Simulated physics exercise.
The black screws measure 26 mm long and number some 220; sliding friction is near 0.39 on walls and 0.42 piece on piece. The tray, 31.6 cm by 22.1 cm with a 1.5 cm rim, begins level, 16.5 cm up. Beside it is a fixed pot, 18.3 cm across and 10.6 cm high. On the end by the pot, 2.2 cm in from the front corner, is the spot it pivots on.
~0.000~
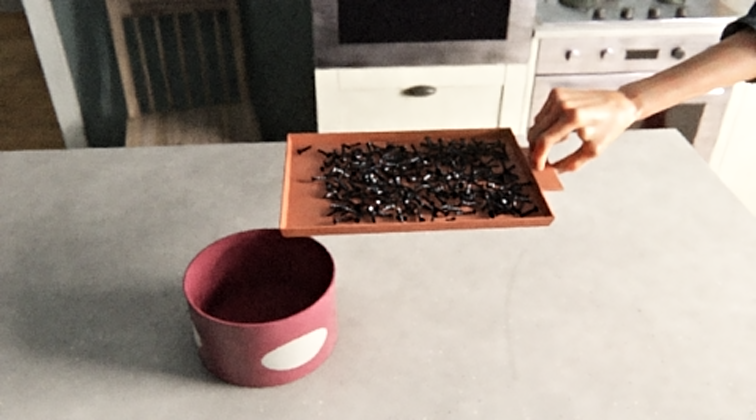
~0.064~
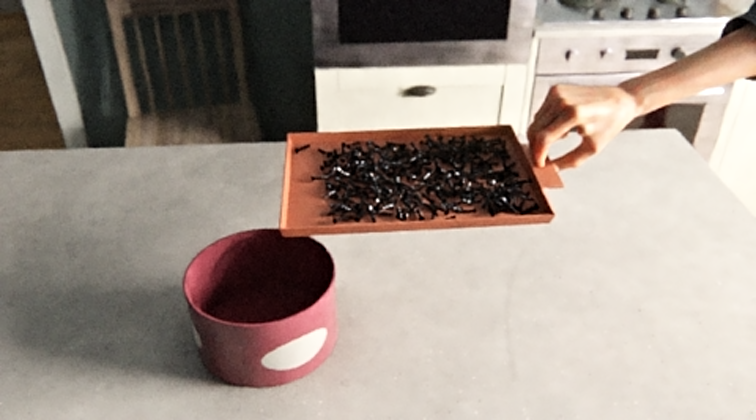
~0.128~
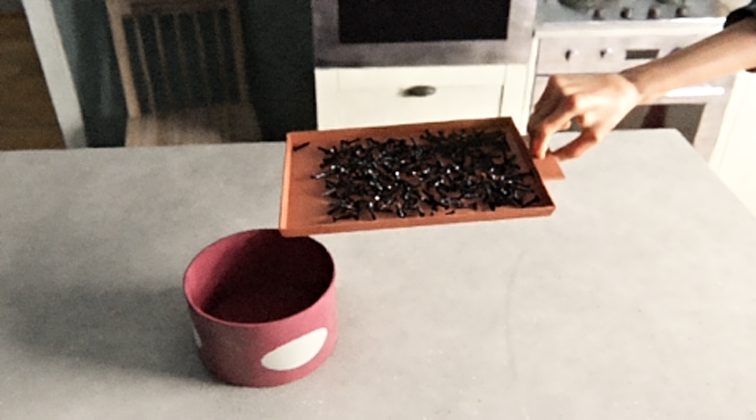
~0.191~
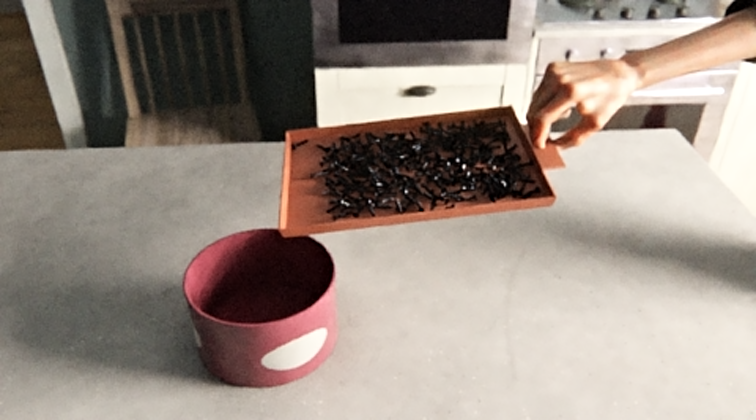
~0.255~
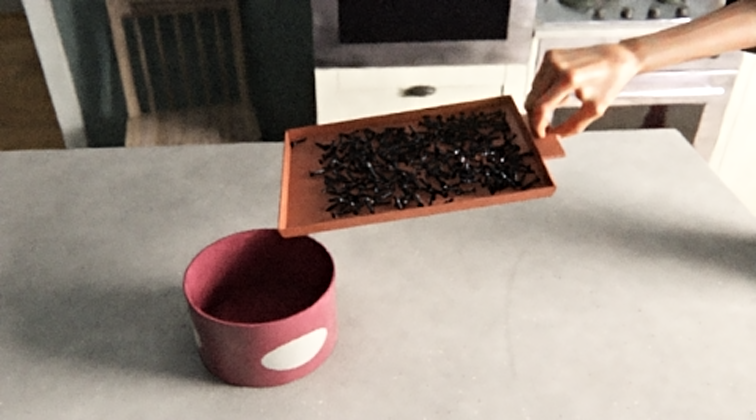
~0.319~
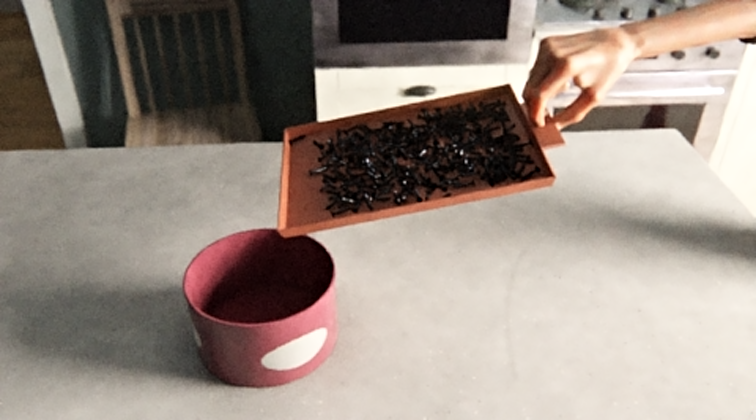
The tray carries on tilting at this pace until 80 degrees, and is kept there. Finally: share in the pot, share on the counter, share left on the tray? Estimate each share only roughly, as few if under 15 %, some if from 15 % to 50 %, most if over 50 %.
Roughly: Pot most, counter some, left on the tray few.
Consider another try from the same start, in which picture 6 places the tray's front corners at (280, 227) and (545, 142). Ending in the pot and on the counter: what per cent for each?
Final per cent - pot 35, counter 60.
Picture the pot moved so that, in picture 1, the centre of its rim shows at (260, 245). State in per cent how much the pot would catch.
I'd put it at around 90 per cent.
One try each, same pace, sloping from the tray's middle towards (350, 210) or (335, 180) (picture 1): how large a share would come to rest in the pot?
Approximately 100 percent, then 30 percent.
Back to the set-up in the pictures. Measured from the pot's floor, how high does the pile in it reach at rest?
Some 2.5 cm above the floor.
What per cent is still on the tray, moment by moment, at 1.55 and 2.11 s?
About 65, 10.
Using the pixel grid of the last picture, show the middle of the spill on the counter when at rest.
It comes to rest with its centre close to (238, 266).
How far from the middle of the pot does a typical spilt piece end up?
Roughly 14 centimetres.
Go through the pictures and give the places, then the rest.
The first frame shows tray tilt 0 degrees, front corners at (284, 226) and (551, 216); middle of the pieces at (426, 178); pot at (260, 272).
The second frame shows tray tilt 1 degrees, front corners at (284, 227) and (551, 213); middle of the pieces at (426, 176).
The third frame shows tray tilt 3 degrees, front corners at (283, 227) and (552, 205); middle of the pieces at (425, 171).
The fourth frame shows tray tilt 6 degrees, front corners at (282, 227) and (552, 195), lowest corner left front; middle of the pieces at (424, 165).
The fifth frame shows tray tilt 8 degrees, front corners at (282, 227) and (552, 185), lowest corner left front; middle of the pieces at (423, 159).
The sixth frame shows tray tilt 11 degrees, front corners at (281, 228) and (551, 175), lowest corner left front; middle of the pieces at (422, 153); pot at (260, 272). Its pace works out near 45 degrees a second.
Then, at 1.06 s, tilt 44 degrees; the tray holds 100 %, the pot 0 %.
Then, at 1.55 s, tilt 65 degrees; the tray holds 65 %, the pot 25 %.
After 2.11 s, tilt 80 degrees; the tray holds 10 %, the pot 65 %.
By 3.1 s all is still; pot 75 %, counter 20 %, tray 0 %.
